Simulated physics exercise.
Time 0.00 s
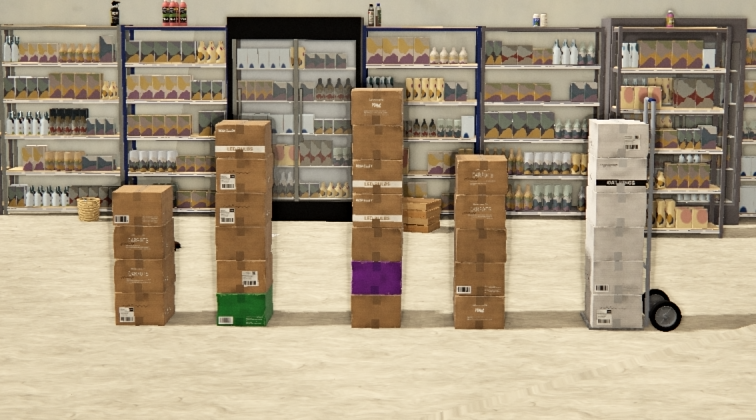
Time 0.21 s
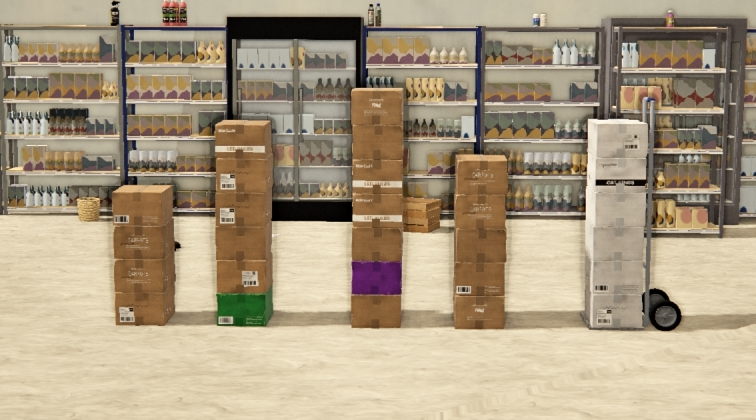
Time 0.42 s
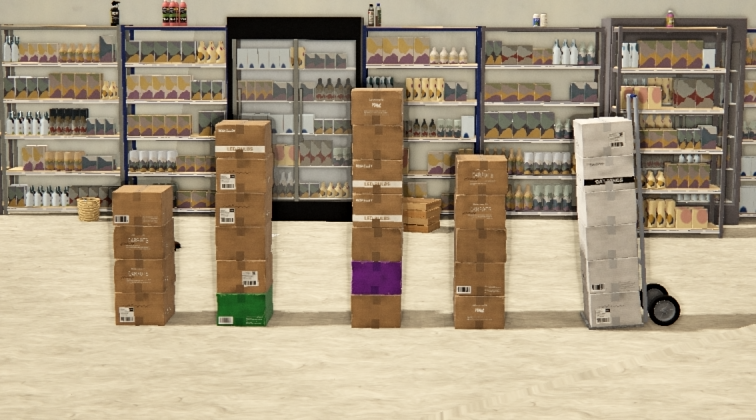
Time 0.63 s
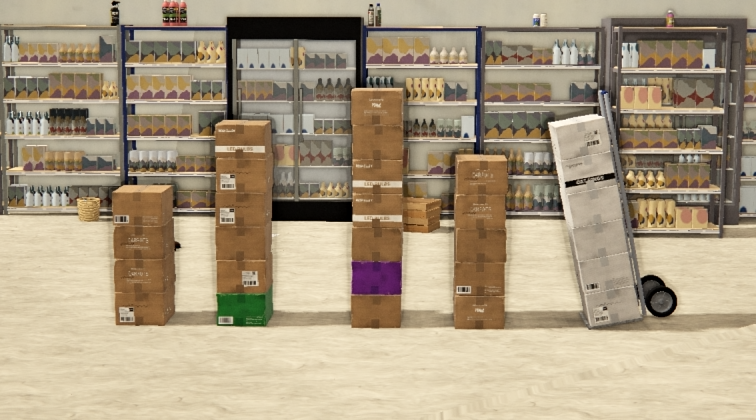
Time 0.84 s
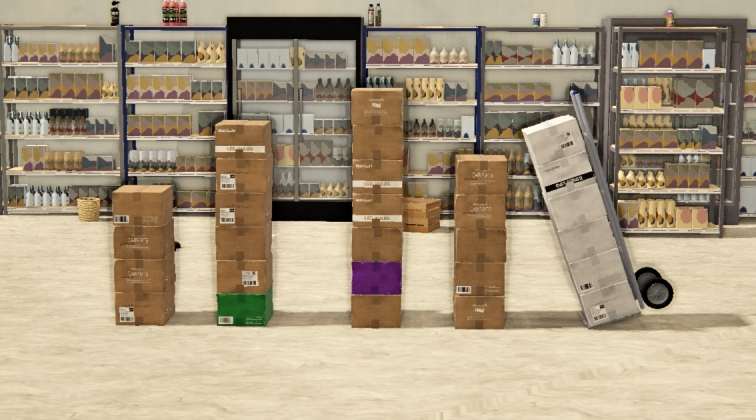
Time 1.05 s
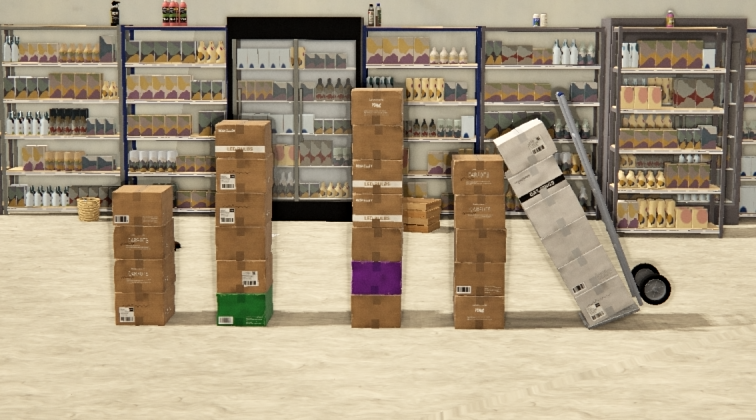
On a shop floor, a sack truck tilts left, leaning its pale carton pile toward brown stacks.
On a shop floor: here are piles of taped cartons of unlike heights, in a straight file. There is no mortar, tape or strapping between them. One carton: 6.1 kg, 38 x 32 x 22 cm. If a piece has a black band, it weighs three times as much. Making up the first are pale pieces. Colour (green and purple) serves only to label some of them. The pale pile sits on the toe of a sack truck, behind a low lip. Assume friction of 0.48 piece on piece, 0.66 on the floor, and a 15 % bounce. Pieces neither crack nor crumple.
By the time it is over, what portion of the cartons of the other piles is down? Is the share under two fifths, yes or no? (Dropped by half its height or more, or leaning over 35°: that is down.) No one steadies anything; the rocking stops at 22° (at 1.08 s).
No, it is over two fifths.
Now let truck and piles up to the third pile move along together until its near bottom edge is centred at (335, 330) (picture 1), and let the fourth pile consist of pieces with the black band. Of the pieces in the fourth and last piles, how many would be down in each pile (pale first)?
Down count - fourth 0, last 0.
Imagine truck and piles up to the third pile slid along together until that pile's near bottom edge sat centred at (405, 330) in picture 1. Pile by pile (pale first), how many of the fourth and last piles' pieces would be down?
Pile by pile, fourth 6 and last 4.
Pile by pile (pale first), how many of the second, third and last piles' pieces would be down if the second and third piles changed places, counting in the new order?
Count of fallen pieces - second: 7; third: 5; last: 4.
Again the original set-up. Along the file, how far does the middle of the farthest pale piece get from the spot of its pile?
I'd put it at close to 120 cm.
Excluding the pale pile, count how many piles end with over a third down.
The answer is 4.
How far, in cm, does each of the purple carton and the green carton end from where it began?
Purple ends up some 40 cm away; green ends up some 10 cm away.
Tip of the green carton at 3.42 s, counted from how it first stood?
It's at some 25 degrees.
By 2.38 s, 6 of the pale pile down; none of the 22 other cartons down, 12 disturbed; purple carton tilted 17°.
By 3.42 s, 6 of the pale pile down; 15 of the 22 other cartons down; purple carton tilted 48°, 13 cm lower; green carton tilted 25°.
When it is over (5.0 s), 6 of the pale pile down; 20 of the 22 other cartons down; purple carton tilted 47°, 13 cm lower; green carton tilted 24°. That is 91 per cent. In pixels of the last frame, middles, purple carton near (312, 292), green carton near (235, 296).
